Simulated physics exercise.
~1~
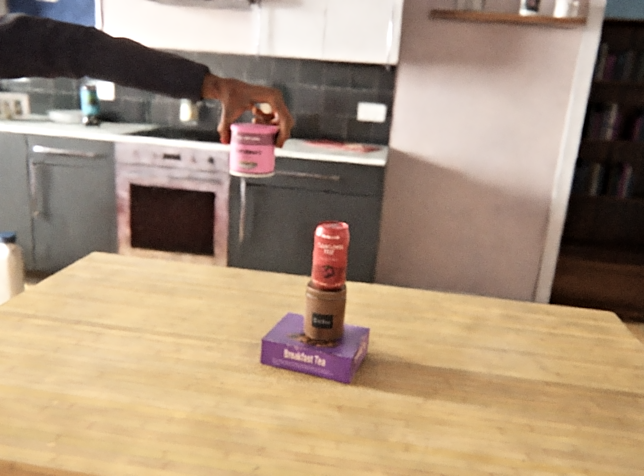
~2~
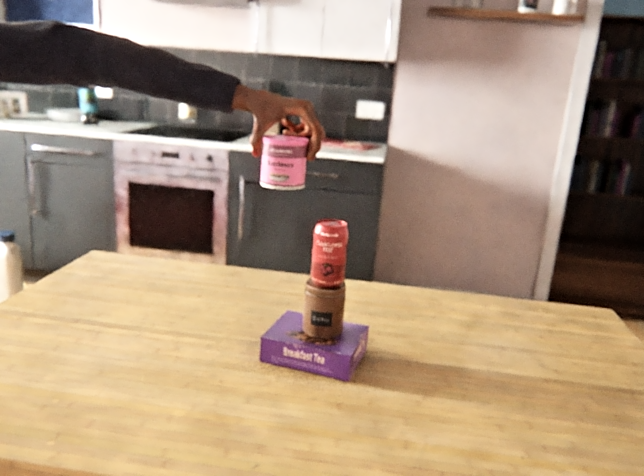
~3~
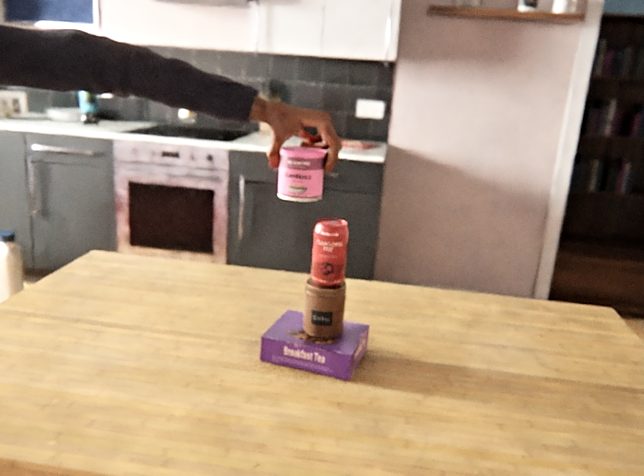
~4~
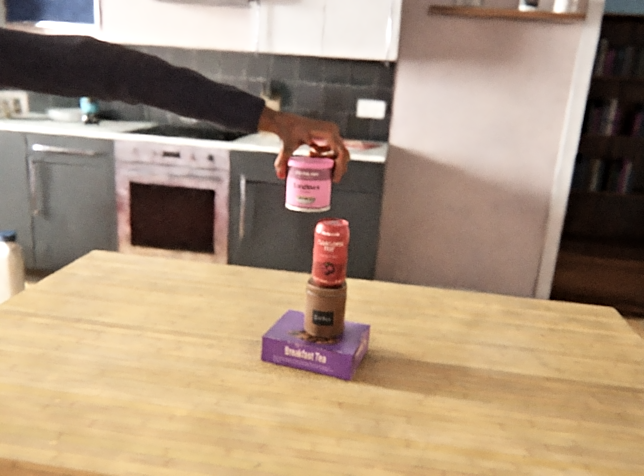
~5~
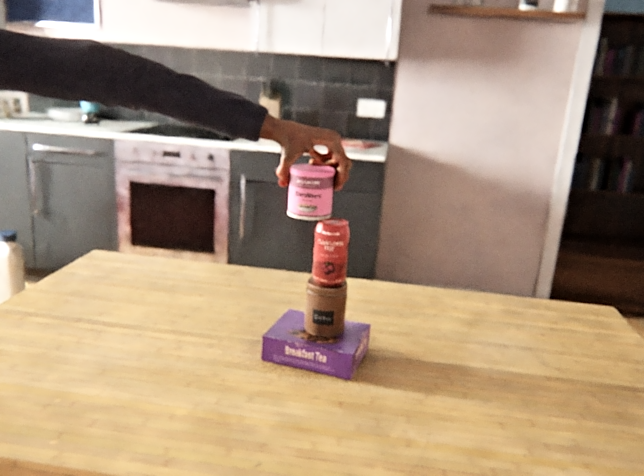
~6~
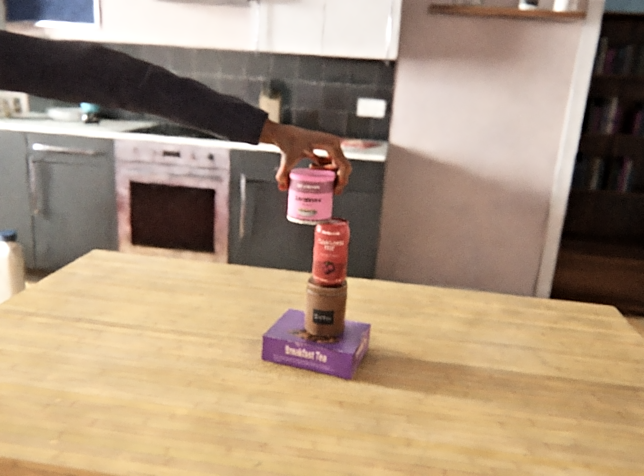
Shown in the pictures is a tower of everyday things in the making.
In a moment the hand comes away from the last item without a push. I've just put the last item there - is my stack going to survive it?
No. You'll see something goes over.
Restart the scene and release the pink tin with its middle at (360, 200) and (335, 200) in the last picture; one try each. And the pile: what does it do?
First, it loses its balance; second, it holds.
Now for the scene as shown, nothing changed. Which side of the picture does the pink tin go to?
It heads leftwards.
Then, 0.40 s after the last picture, pink tin now fallen.
Then, 0.50 s after the last picture, things are still on the move.
Then, 0.60 s after the last picture, as before.
Then, 1.20 s after the last picture, nothing new.
At rest, fallen, pink tin; the other 3 in place. Seen from the same camera at the end, pink tin near (155, 319). The pile comes apart.
